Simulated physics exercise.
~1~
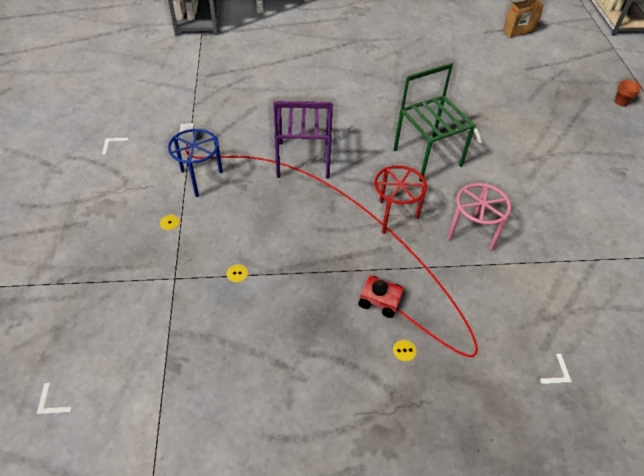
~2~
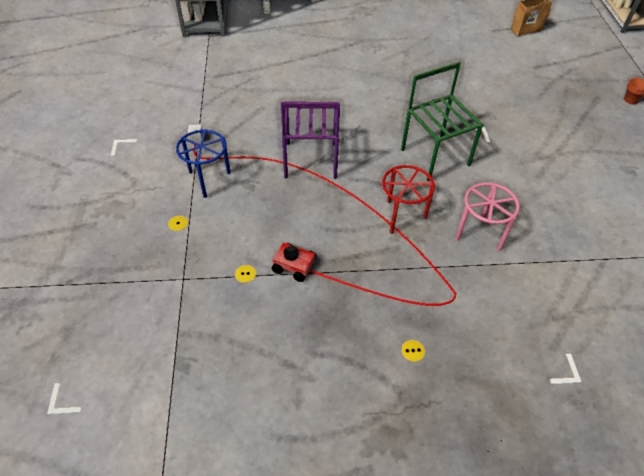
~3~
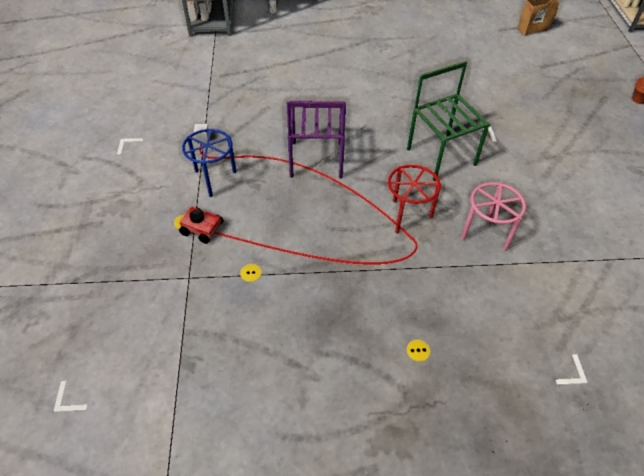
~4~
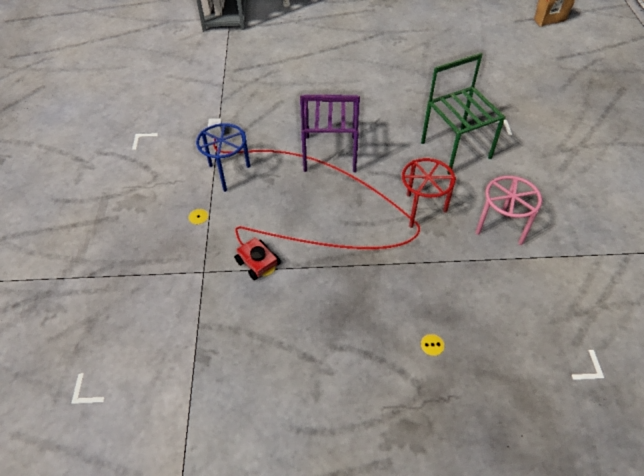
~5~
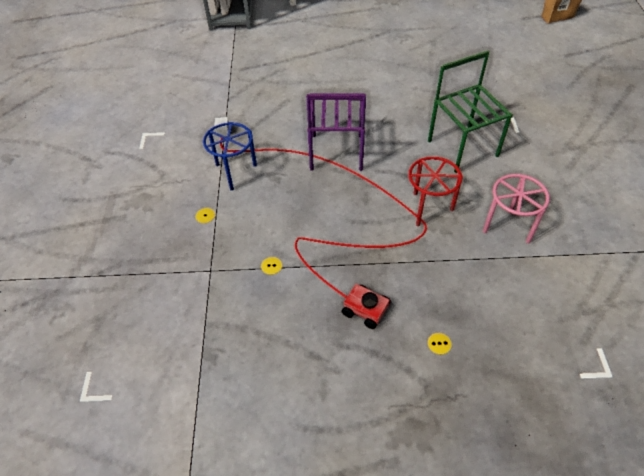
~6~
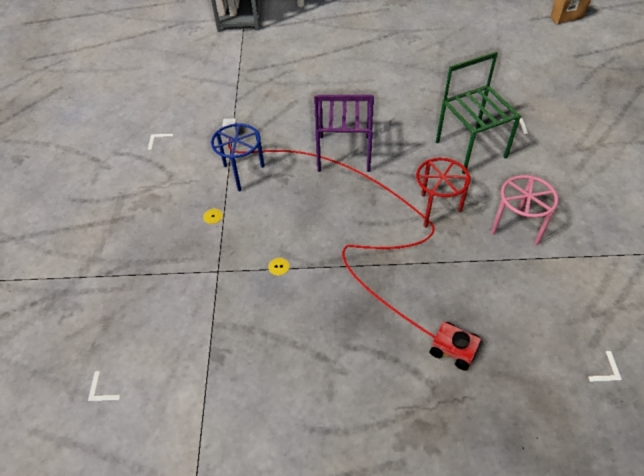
A small red cart trails a thin red lead across a grey concrete shop floor, seen from above at an angle, with white tape corners and yellow dotted marks. The lead runs from the blue stool at left, past the purple chair, toward the red stool, with a green chair behind and a pink stool at right. The cart travels left and up to the farthest yellow mark, drawing the lead's loop in against the red stool. It then turns back, heading right and down past the middle mark, and ends at the lower right mark, the lead bent behind it and the furniture still standing in place.
